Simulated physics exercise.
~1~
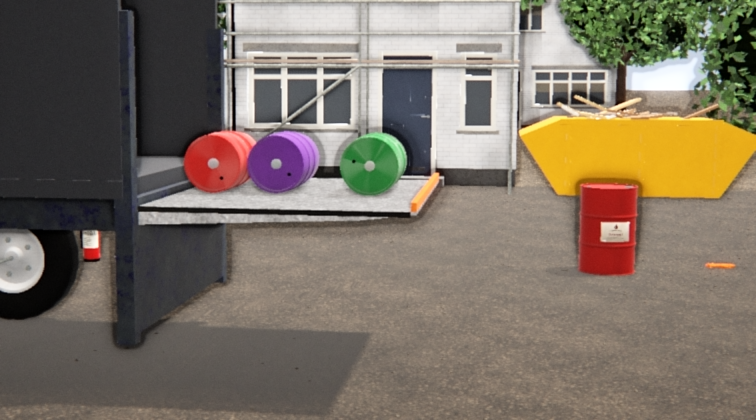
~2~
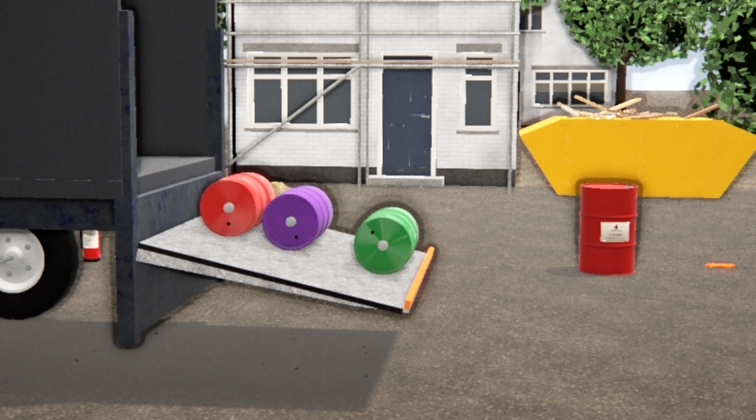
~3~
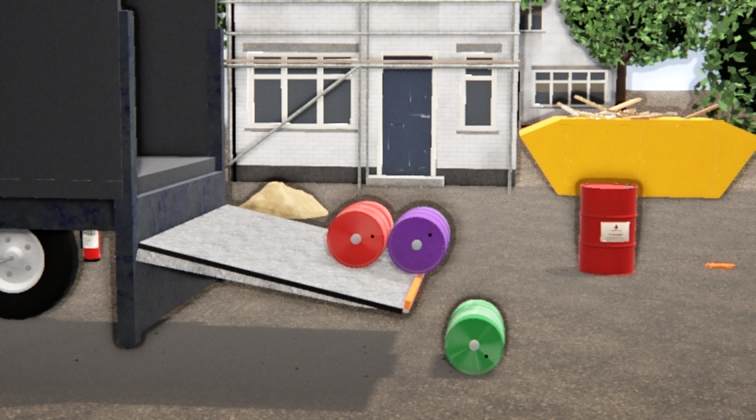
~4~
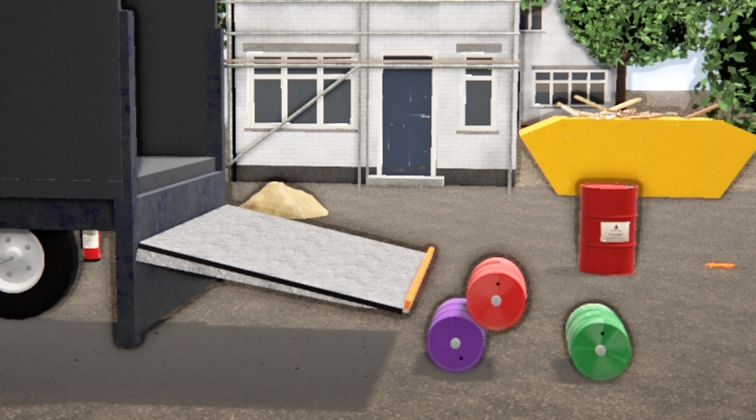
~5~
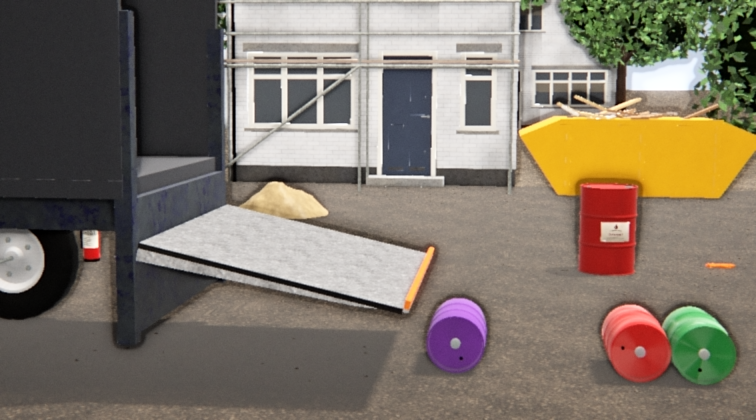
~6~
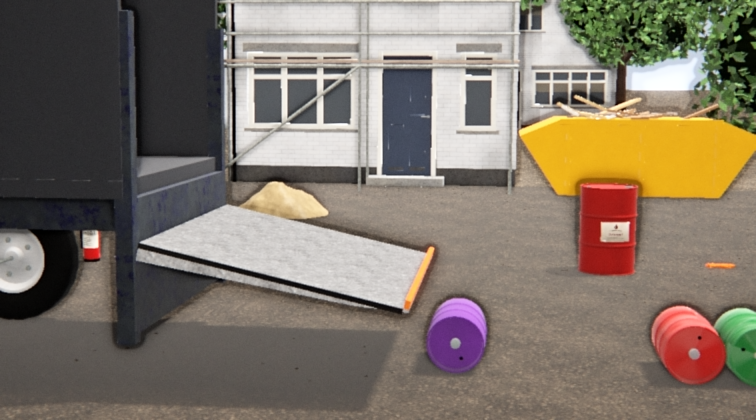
Lorry tail lift tilting down, green, purple and red barrels rolling off its edge, purple stopping nearby, the others rolling right.
